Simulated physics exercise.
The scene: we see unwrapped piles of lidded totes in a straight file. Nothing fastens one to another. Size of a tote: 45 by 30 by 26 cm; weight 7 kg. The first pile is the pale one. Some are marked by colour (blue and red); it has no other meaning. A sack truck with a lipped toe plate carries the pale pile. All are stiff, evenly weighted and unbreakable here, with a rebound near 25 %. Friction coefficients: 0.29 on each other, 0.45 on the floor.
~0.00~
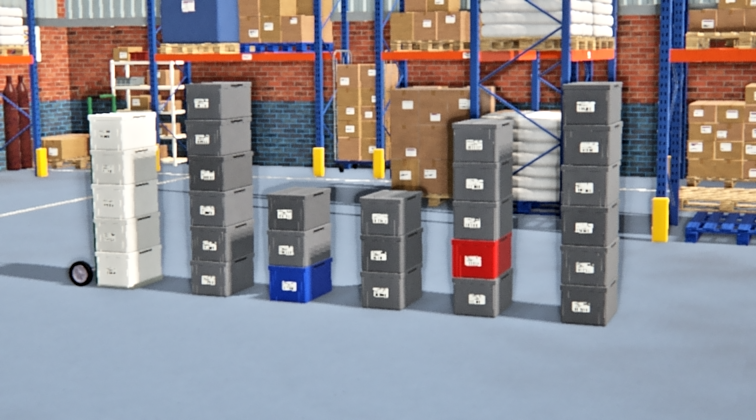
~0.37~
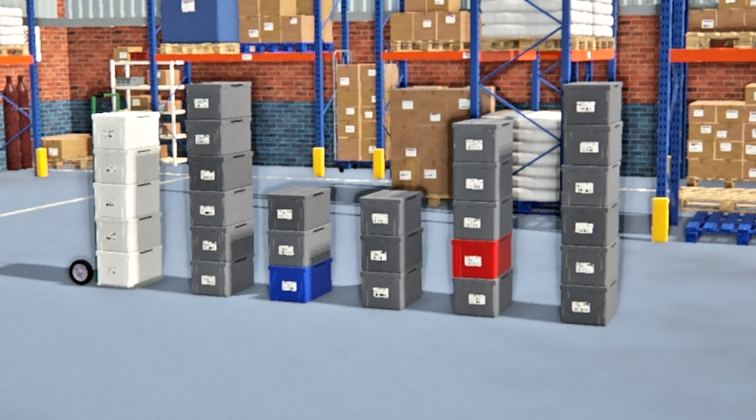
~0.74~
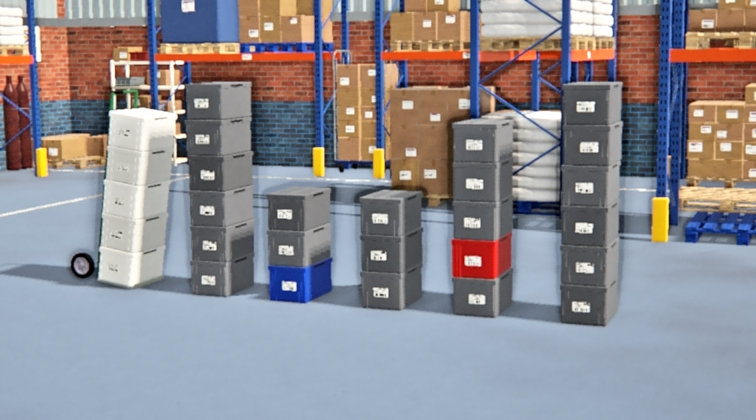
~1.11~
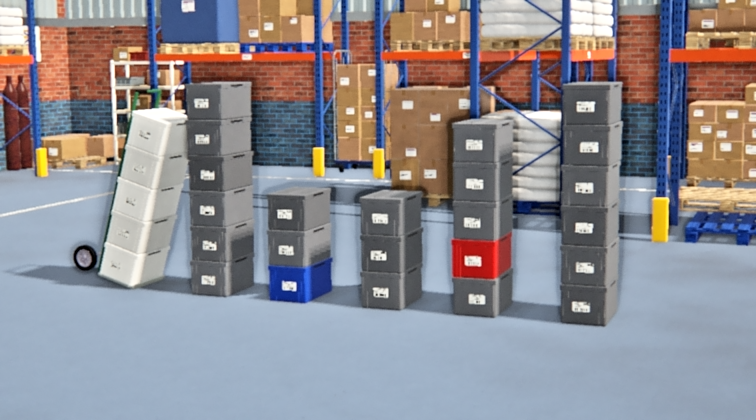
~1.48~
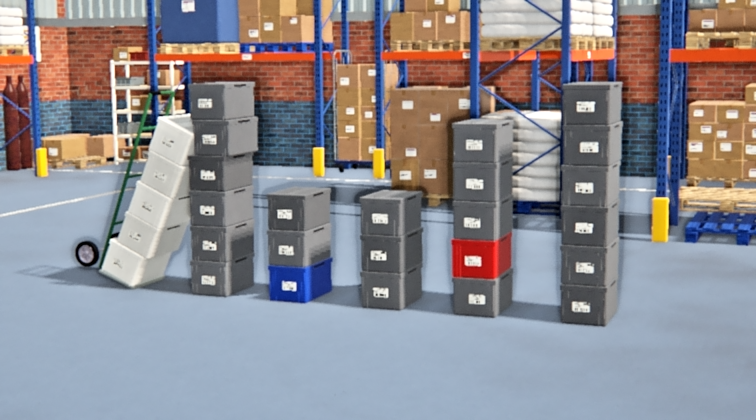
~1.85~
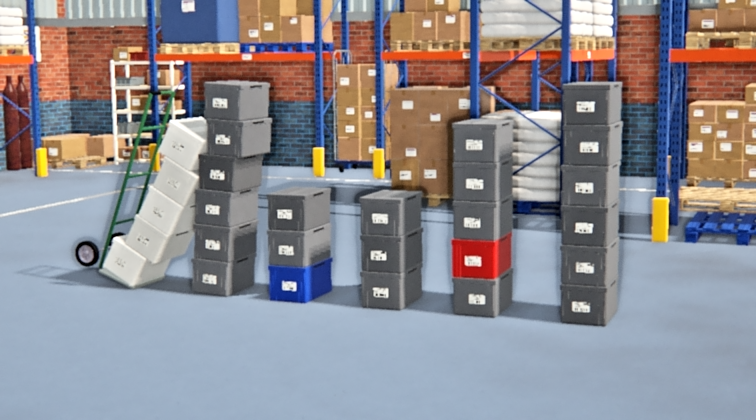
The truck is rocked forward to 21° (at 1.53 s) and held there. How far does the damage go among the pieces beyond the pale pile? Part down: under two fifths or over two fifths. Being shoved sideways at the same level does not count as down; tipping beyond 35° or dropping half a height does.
Ending down: Upwards of two fifths.
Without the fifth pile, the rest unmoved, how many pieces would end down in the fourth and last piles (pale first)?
Then fourth 2, last 0.
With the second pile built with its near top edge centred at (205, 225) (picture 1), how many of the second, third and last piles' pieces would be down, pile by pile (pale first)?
Then second 0, third 1, last 0.
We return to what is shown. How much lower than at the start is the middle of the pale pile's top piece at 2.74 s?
Roughly 40 cm.
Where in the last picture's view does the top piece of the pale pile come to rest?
At about (266, 206).
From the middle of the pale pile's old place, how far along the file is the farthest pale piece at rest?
Roughly 120 cm along.
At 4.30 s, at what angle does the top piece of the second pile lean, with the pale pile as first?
Roughly 40° from upright.
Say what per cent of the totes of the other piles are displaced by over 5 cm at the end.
It is 95 per cent.
After 2.74 s, 5 of the pale pile down; 6 of the 23 other totes down; blue tote 14° from how it stood.
After 4.30 s, 5 of the pale pile down; 18 of the 23 other totes down; red tote 44° from how it stood, 10 cm lower; blue tote 41° from how it stood.
In the end (5.7 s), 5 of the pale pile down; 22 of the 23 other totes down; red tote 48° from how it stood, 19 cm lower; blue tote 41° from how it stood. That is 96 per cent. From the last view, middles, red tote near (556, 286), blue tote near (318, 271).
